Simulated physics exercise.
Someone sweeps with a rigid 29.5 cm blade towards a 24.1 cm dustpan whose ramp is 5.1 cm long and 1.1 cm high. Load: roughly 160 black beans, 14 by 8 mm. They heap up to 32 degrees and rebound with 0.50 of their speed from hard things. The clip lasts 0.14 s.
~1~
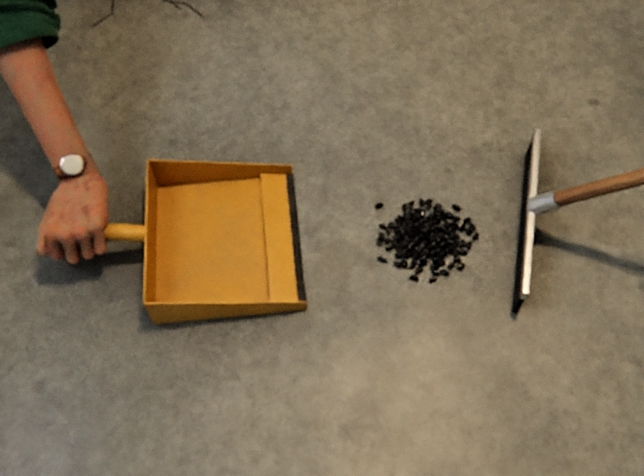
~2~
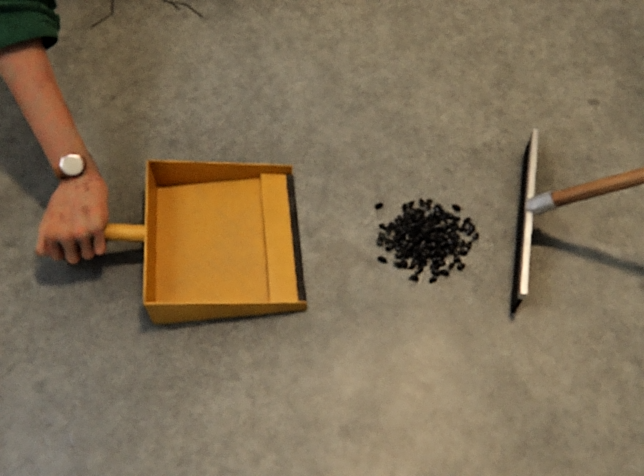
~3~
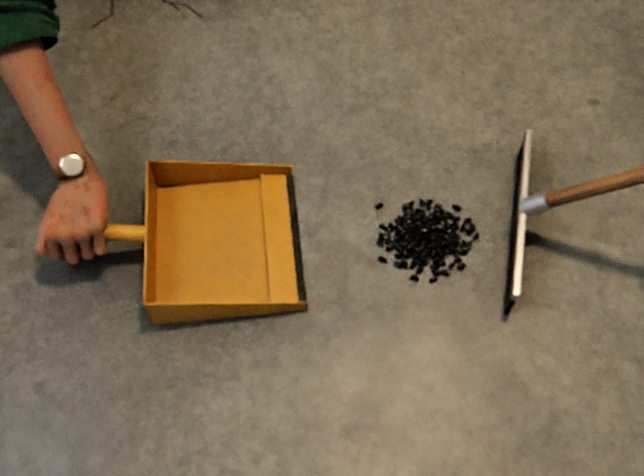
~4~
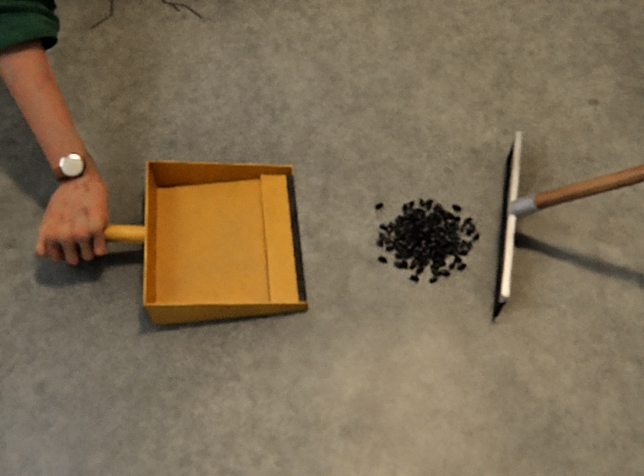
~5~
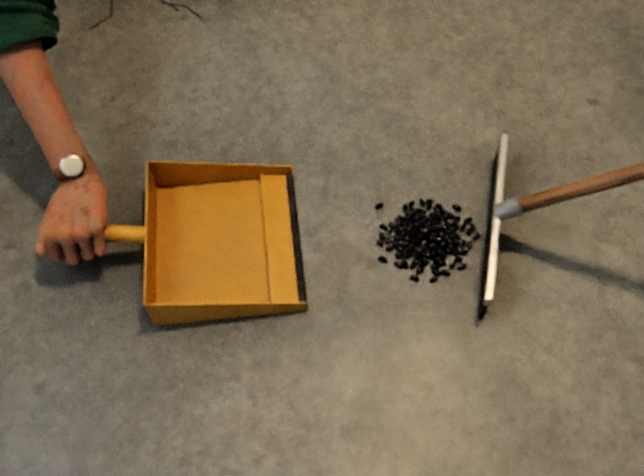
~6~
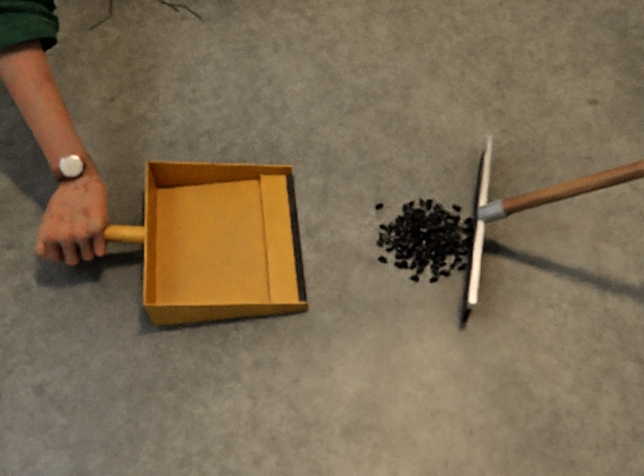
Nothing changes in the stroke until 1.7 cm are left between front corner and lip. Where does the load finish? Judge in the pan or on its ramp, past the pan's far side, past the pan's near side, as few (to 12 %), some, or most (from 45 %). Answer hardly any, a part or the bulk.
Pan a part, far side hardly any, near side hardly any.
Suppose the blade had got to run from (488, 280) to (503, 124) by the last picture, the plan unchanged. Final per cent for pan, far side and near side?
Pan 15, far 20, near 5.
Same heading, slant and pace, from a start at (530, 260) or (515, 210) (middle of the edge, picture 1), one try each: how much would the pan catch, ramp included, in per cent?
About 15 and 25 per cent.
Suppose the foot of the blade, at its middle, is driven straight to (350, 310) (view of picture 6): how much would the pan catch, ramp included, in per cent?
About 5 per cent.
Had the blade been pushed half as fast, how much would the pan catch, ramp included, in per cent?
Then about 0 per cent.
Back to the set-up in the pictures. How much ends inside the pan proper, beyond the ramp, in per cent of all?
Roughly 0 per cent.
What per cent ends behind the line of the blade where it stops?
Roughly 0 per cent.
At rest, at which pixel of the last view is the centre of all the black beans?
Near (306, 233).
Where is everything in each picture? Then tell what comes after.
Blade from (524, 295) to (536, 135), moved 0.0 cm, 0 of the pieces shifted so far; middle of the pieces at (428, 236); pan at (215, 246), in the first frame.
Blade from (522, 295) to (534, 135), moved 0.4 cm, 0 of the pieces shifted so far; middle of the pieces at (428, 236), in the second frame.
Blade from (515, 296) to (528, 136), moved 1.4 cm, 0 of the pieces shifted so far; middle of the pieces at (428, 237), in the third frame.
Blade from (504, 298) to (518, 138), moved 3.1 cm, 0 of the pieces shifted so far; middle of the pieces at (428, 237), in the fourth frame.
Blade from (488, 301) to (503, 140), moved 5.5 cm, 0 of the pieces shifted so far; middle of the pieces at (429, 237), in the fifth frame.
Blade from (471, 304) to (489, 143), moved 7.9 cm, 2 of the pieces shifted so far; middle of the pieces at (429, 236); pan at (215, 247), in the sixth frame.
Then, 0.14 s after the last picture, middle of the blade 15 cm from the lip; 0 % over the lip, far side 0 %, near side 0 %.
Then, 0.22 s after the last picture, middle of the blade 9 cm from the lip; 0 % over the lip, far side 0 %, near side 0 %.
Then, 0.45 s after the last picture, middle of the blade 6 cm from the lip; 25 % over the lip, far side 5 %, near side 0 %.
In the end, pan 25 %, far side 5 %, near side 0 %, in front of the lip or behind the blade 70 %.
